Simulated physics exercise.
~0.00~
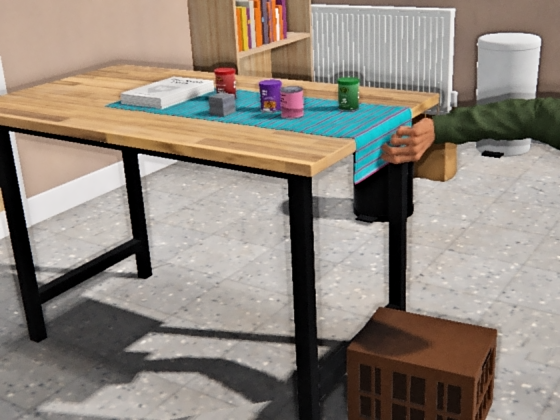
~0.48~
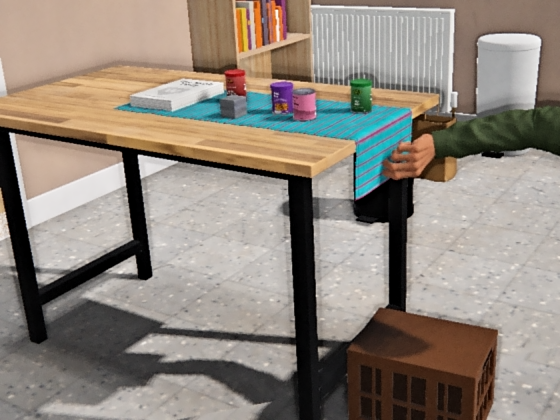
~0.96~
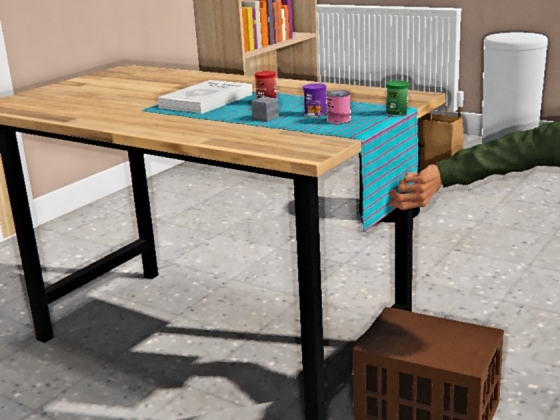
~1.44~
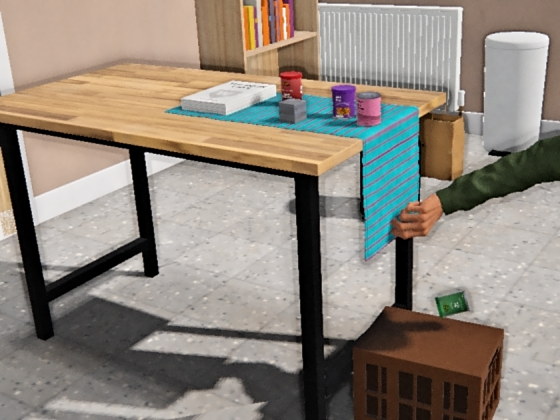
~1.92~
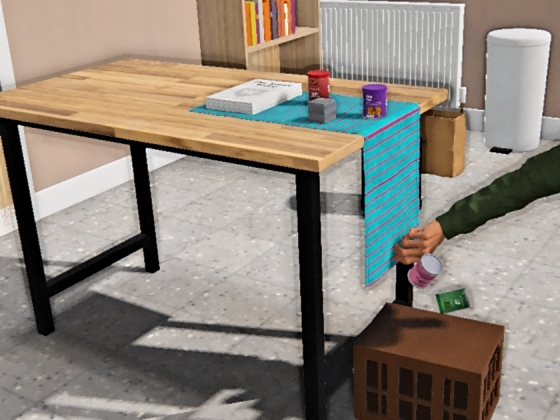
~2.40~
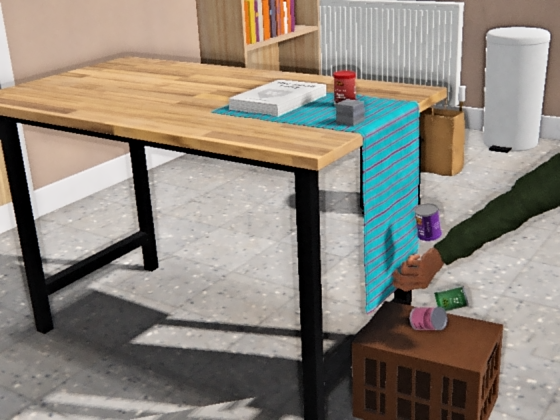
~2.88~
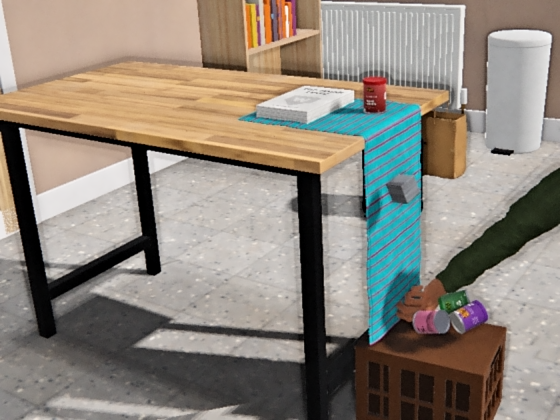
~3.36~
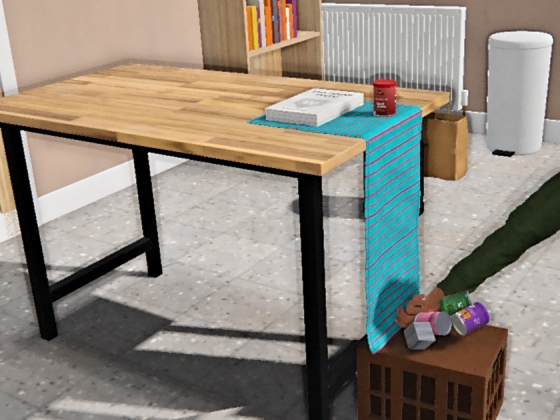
A hand in a dark green sleeve pulls the hanging end of a turquoise striped scarf down at the right side of a wooden table with black legs, seen from slightly above. On the scarf stand red, purple, pink and green cans, a grey cube and a white book, with a brown crate below. As the cloth slides right, the green can drops first, then the pink, the purple and finally the cube. The hand stops at the crate, where the four fallen things lie, while the red can stays upright near the edge beside the book.
